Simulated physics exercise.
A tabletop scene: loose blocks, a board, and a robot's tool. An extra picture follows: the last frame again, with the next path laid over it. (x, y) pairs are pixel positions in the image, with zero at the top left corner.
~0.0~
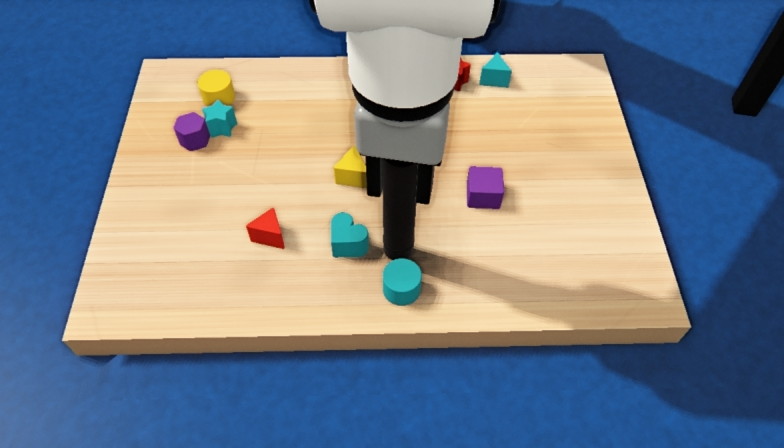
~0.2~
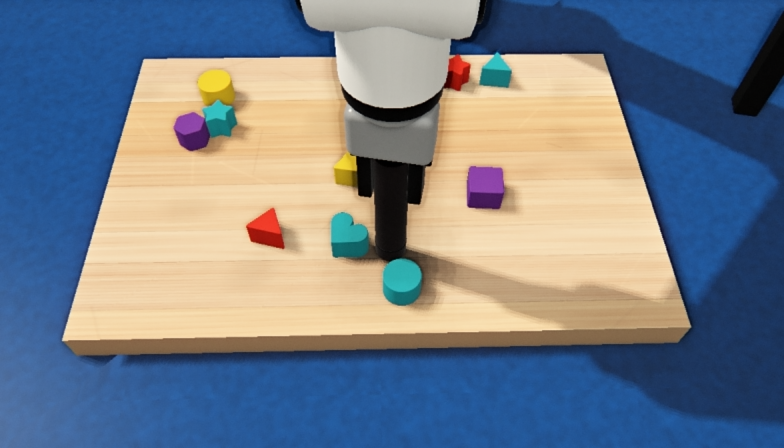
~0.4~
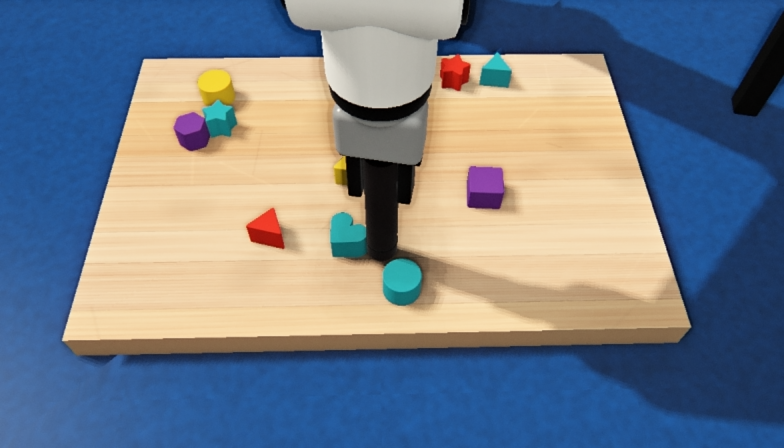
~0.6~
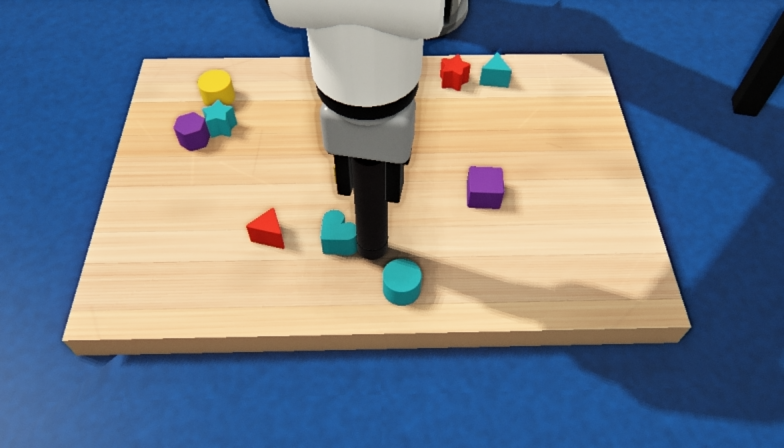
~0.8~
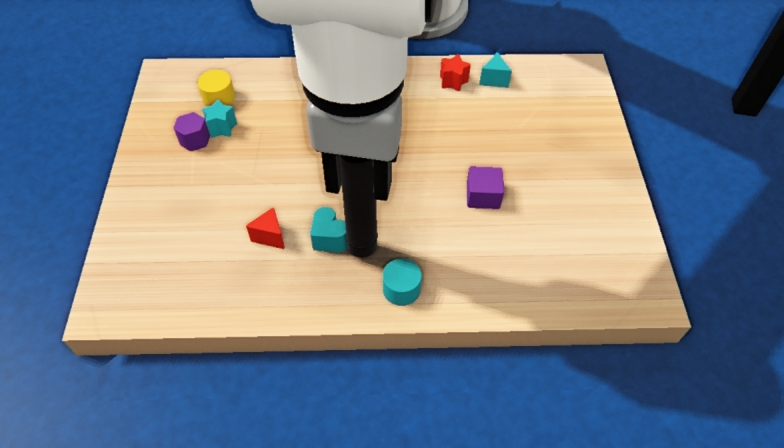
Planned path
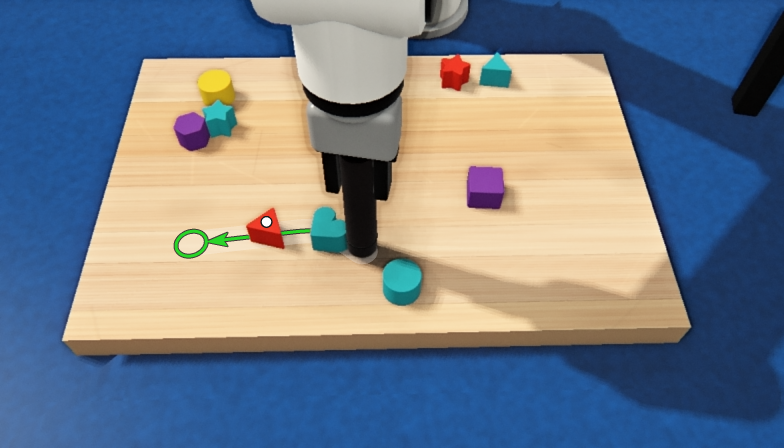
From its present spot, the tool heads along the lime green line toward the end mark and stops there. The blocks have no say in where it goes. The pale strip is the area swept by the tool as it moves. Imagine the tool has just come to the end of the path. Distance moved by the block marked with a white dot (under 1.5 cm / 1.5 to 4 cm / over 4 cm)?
Over 4 cm.
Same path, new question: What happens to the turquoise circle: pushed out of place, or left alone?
At the end of the path, it will still be in place.
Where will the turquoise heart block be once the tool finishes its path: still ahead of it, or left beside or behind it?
The turquoise heart block is leading.
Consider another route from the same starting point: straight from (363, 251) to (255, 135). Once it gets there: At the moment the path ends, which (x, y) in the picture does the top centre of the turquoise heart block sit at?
Its top middle is near (290, 204).
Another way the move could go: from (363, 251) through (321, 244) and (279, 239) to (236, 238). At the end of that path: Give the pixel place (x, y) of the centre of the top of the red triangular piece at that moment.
I expect it at (207, 215).
Drawn move, from (363, 251) by way of (311, 231) and (252, 237) to (191, 244); the dot is on the red triangular piece.
The first path, step by step. One third of the way, tool (309, 226); red triangular piece (246, 223); turquoise heart block (271, 210), turned 25° anticlockwise.
Two thirds of the way, tool (249, 232); red triangular piece (184, 225); turquoise heart block (211, 214), turned 20° anticlockwise.
At the end, tool (189, 238); red triangular piece (124, 220), turned 25° clockwise; turquoise heart block (154, 214); turquoise circle still.
